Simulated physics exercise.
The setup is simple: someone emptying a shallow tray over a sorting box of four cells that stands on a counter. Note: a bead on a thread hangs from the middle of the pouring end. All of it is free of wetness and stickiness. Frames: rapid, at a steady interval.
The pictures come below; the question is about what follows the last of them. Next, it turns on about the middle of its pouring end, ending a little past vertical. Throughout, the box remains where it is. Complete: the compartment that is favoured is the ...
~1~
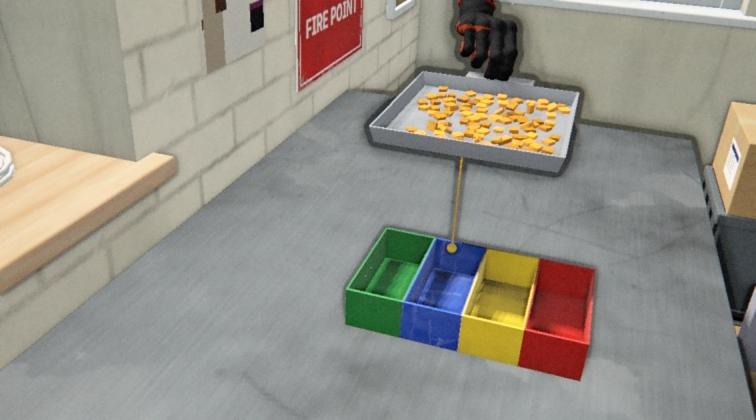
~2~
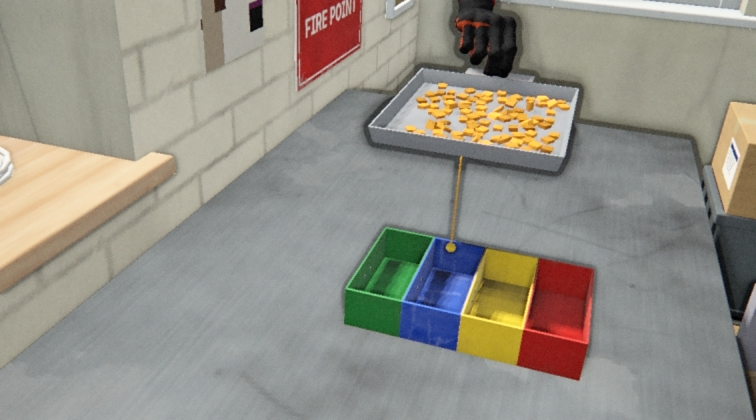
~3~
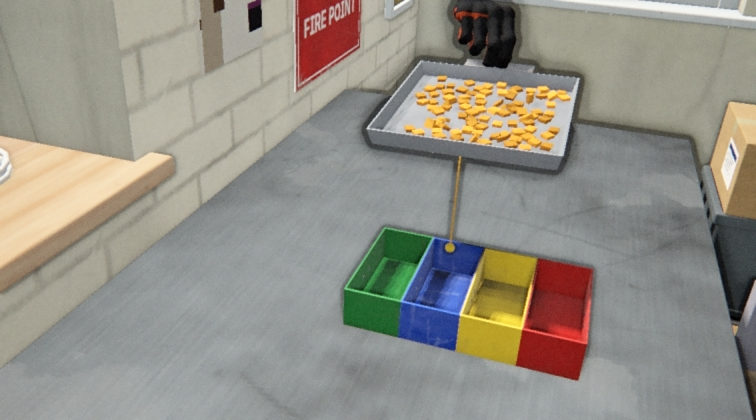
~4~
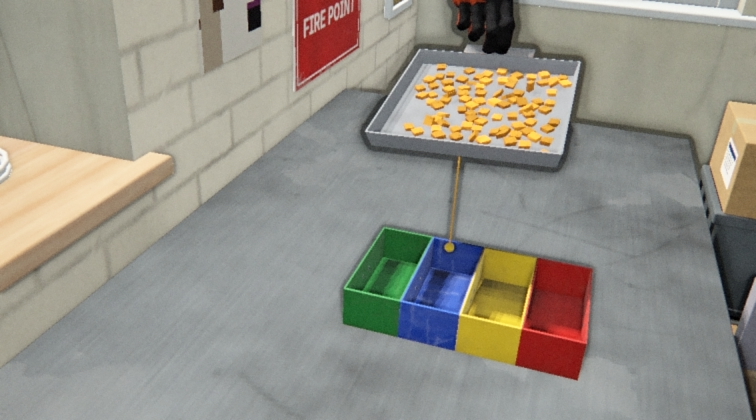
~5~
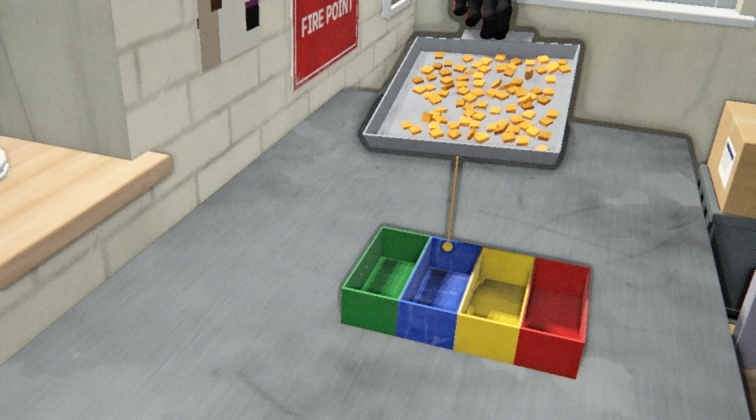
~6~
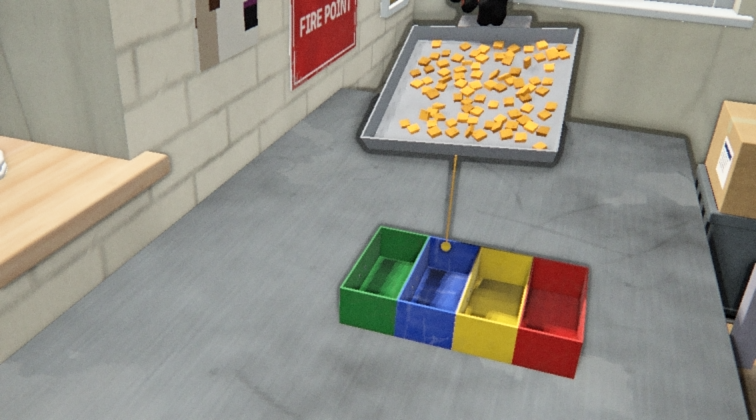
... Green one.
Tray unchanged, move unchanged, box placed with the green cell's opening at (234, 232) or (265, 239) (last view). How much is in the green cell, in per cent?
Some 0 percent in the first case, 0 percent in the second.
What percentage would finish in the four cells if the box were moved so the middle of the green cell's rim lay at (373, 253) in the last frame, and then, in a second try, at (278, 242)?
90 % for the first, 100 % for the second.
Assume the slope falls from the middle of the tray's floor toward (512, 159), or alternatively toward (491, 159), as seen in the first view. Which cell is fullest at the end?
The first time it is the cell in yellow, and the second time it is the yellow cell.
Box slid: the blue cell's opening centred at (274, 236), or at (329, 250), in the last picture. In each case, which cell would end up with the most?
Try 1: The red one. Try 2: The yellow cell.
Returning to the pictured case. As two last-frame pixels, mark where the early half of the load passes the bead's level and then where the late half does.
I'd say close to (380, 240) at first and close to (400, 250) later on.
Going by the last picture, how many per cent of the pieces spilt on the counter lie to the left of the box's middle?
That's about 100 per cent of the spill.
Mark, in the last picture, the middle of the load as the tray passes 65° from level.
Roughly at (431, 127).
Just after the last frame, tray tipped steeply; every one on the tray.
A moment on, tray tipped past a quarter turn; roughly half on the tray; about a tenth in the green cell; about a tenth in the blue cell; roughly a quarter falling or outside the box.
Further on, tray tipped past a quarter turn; roughly half in the green cell; roughly a quarter in the blue cell; just a few in the yellow cell; roughly a quarter falling or outside the box.
When it is over, tray tipped past a quarter turn; roughly half in the green cell; roughly a quarter in the blue cell; just a few in the yellow cell; not one in the red cell; roughly a quarter outside the box.
